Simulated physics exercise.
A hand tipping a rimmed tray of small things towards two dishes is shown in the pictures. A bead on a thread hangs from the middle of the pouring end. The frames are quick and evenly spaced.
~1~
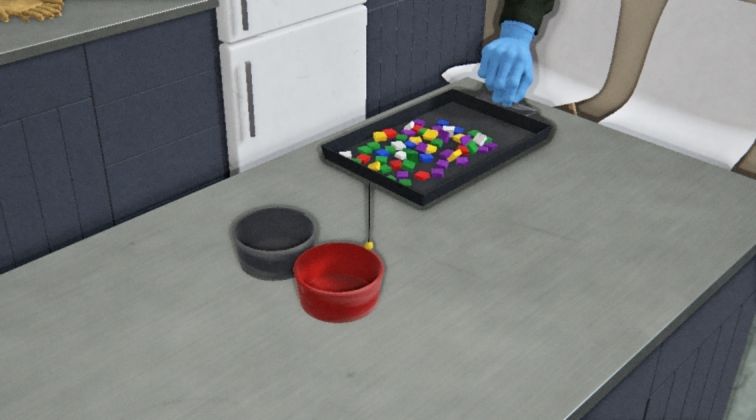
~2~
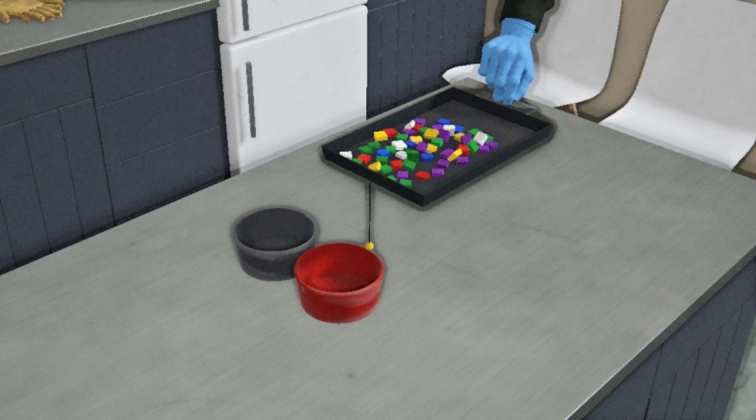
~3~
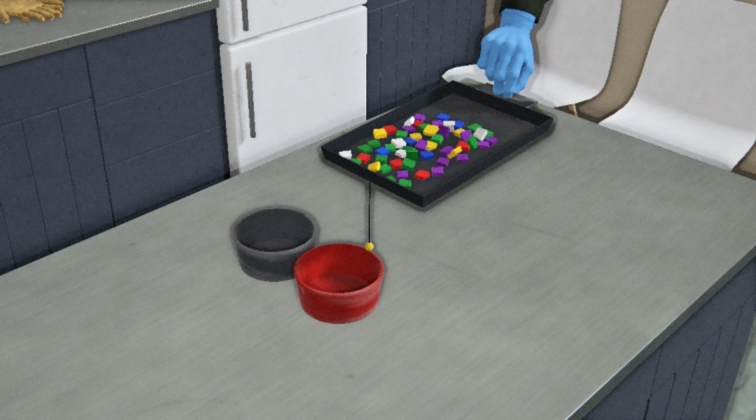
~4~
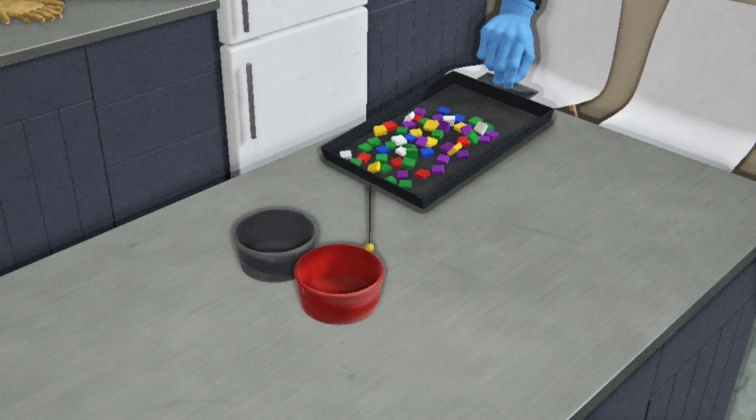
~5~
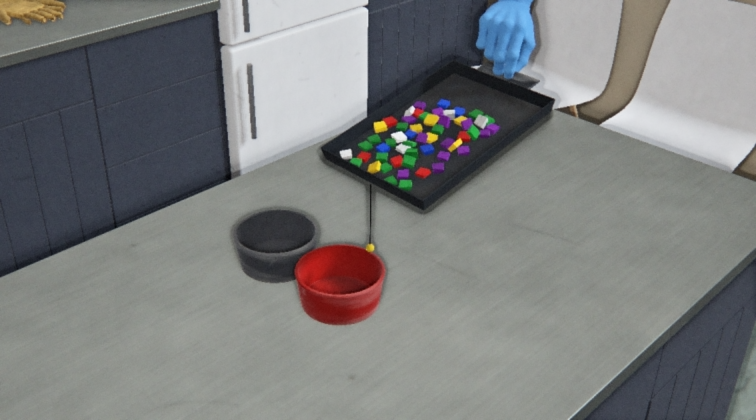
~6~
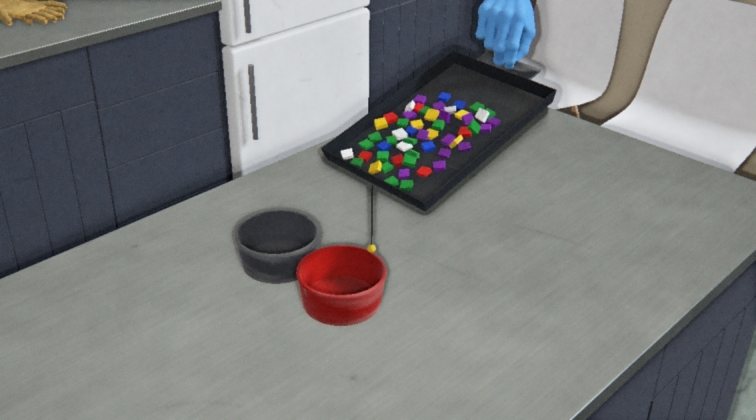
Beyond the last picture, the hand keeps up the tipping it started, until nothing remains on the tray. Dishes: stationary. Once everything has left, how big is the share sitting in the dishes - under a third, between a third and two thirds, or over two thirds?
I expect the dishes to end up with a share of one to two thirds of the load.
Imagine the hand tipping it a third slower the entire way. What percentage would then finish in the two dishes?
Estimate: Some 60%.
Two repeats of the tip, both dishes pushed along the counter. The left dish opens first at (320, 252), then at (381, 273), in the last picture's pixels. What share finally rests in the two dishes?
Respectively 80 percent and 60 percent.
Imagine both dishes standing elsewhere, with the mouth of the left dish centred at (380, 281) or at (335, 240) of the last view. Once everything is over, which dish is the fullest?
Going by the two tries in order: The left-placed dish, then the right-placed dish.
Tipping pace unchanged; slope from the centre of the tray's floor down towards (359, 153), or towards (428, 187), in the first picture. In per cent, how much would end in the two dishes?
Lab note: Case 1 near 20 %, case 2 near 0 %.
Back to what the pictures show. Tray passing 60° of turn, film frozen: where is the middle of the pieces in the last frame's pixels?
In the last view, the load is centred close to (391, 157).
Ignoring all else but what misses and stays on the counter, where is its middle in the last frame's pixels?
It's centred close to pixel (391, 342).
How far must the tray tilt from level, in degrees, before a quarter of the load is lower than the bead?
About 105° of tilt.
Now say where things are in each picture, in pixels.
Corners of the pouring end at (325, 145) and (423, 192), level; middle of the load at (429, 149), mosaic tiles; left dish at (244, 258); right dish at (307, 298); bead on its thread at (369, 246), in the first frame.
Corners of the pouring end at (326, 146) and (424, 193), level; middle of the load at (429, 148), in the second frame.
Corners of the pouring end at (325, 146) and (423, 194), tipped barely, lowest at the right corner; middle of the load at (429, 146), in the third frame.
Corners of the pouring end at (325, 147) and (423, 196), tipped a little, lowest at the right corner; middle of the load at (429, 142), in the fourth frame.
Corners of the pouring end at (325, 147) and (423, 198), tipped a little, lowest at the right corner; middle of the load at (430, 138), in the fifth frame.
Corners of the pouring end at (325, 148) and (424, 199), tipped clearly, lowest at the right corner; middle of the load at (430, 134); left dish at (246, 260); right dish at (310, 301), in the sixth frame.
Soon after the last picture, tray tipped steeply; nearly all on the tray; a stray few in the air.
A little later, tray tipped past a quarter turn; most on the tray; a stray few in the right dish; a small part outside both; a small part in the air.
Later still, tray tipped past a quarter turn; about half in the right dish; about half outside both.
At rest, tray tipped past a quarter turn; about half in the right dish; none in the left dish; about half outside both.
